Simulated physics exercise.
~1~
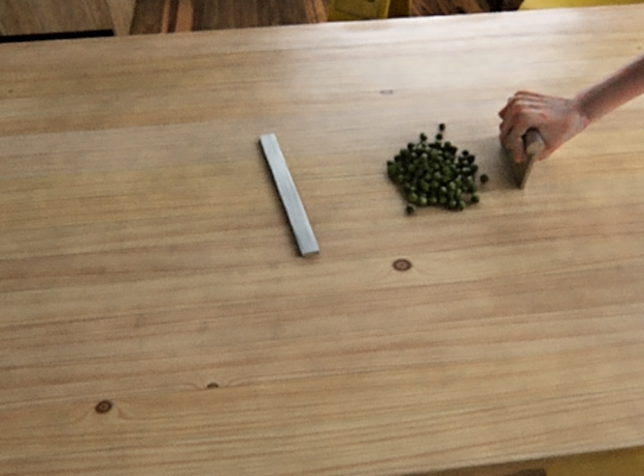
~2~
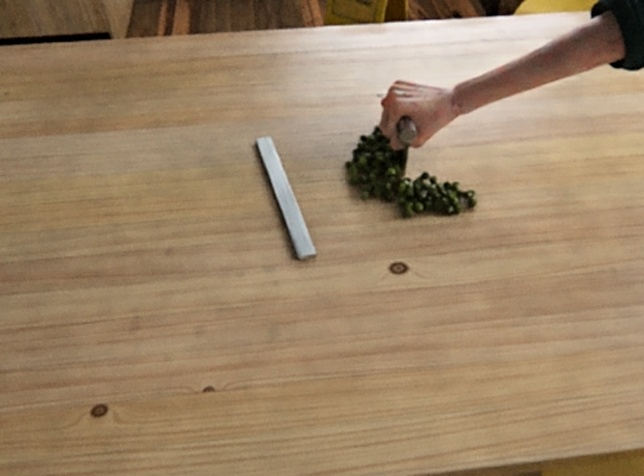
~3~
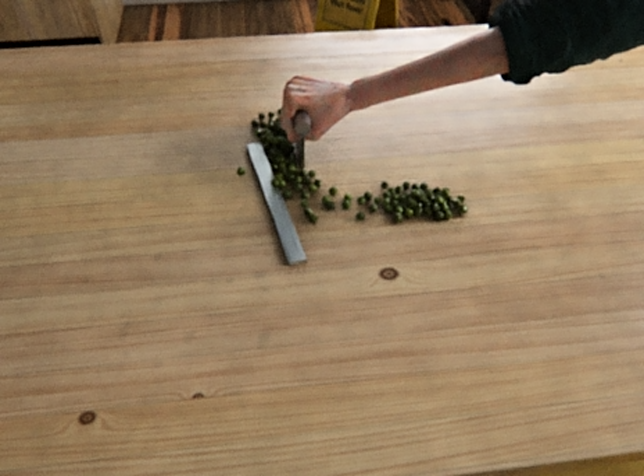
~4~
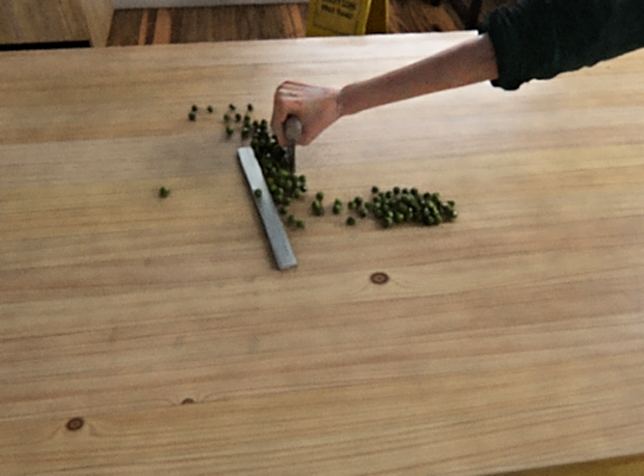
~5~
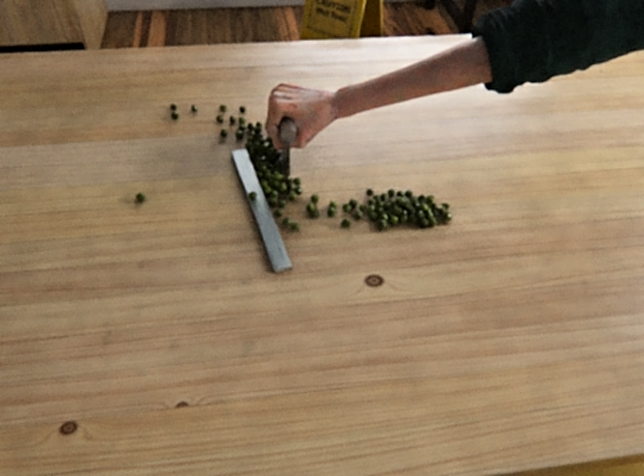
On a pale wooden tabletop, a pile of small dark green olives sits to the right of a flat grey metal strip, and a hand holds a scraper upright at the pile's right side. The hand sweeps the scraper left through the olives, pushing part of the pile along and leaving a cluster behind. It presses on until the pushed olives bunch against the strip, and a few roll past its upper end. The hand then stops beside the strip. At the end, most olives lie heaped or trailing to its right, with a few scattered beyond to the left.
